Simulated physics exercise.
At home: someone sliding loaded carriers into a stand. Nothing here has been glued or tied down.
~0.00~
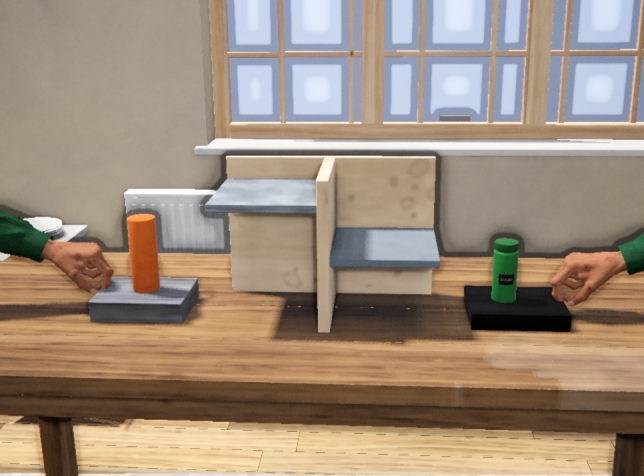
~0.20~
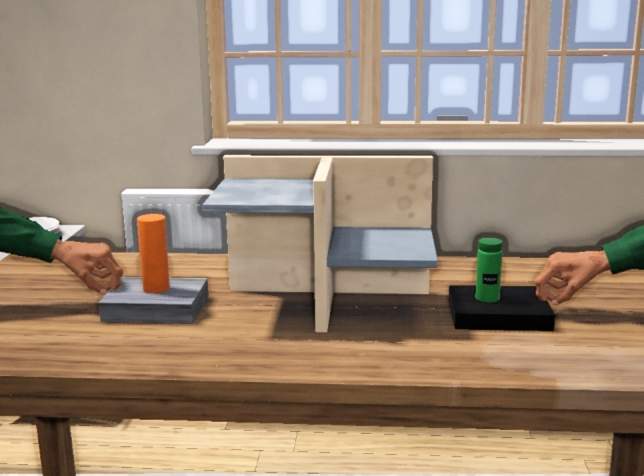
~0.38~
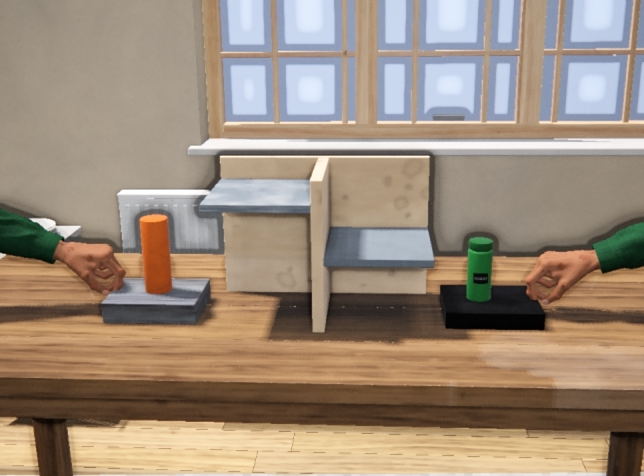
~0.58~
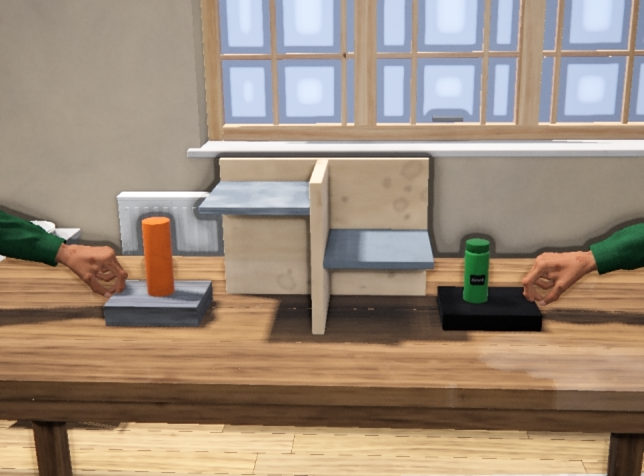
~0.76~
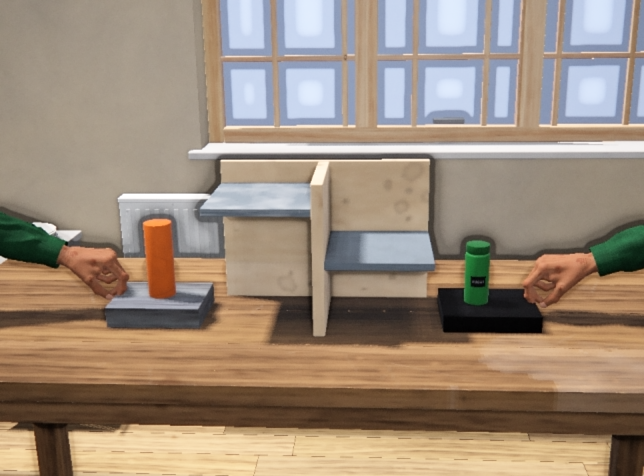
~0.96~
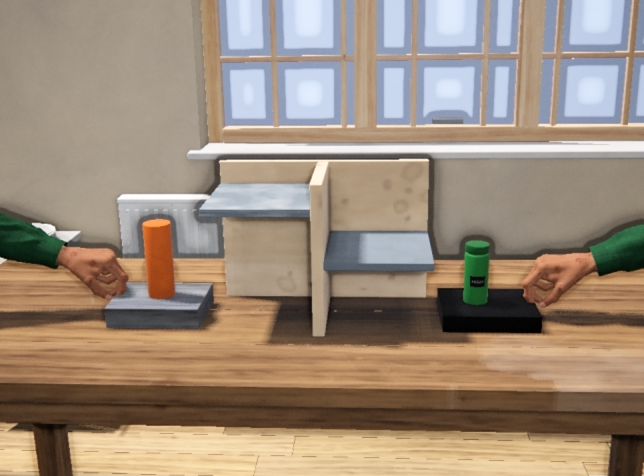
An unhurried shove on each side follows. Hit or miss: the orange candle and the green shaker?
At the end, I think the orange candle gets under fine. I think the green shaker won't get under.
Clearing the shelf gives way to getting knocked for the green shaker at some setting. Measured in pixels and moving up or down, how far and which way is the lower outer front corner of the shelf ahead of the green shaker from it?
Close to 12 pixels in the upward direction.
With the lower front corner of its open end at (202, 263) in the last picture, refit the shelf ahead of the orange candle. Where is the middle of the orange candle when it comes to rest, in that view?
It finishes near (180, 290).
By 1.90 s, orange candle riding along near (198, 260); green shaker tilted by 7° near (440, 272).
By 2.30 s, orange candle riding along near (220, 260); green shaker tilted by 42° near (436, 273).
By 2.48 s, orange candle riding along near (231, 260); green shaker on its side near (446, 290).
When it is over (3.8 s), the orange candle rides in untouched, near (260, 260); the green shaker gets scraped off its spot, near (416, 290).
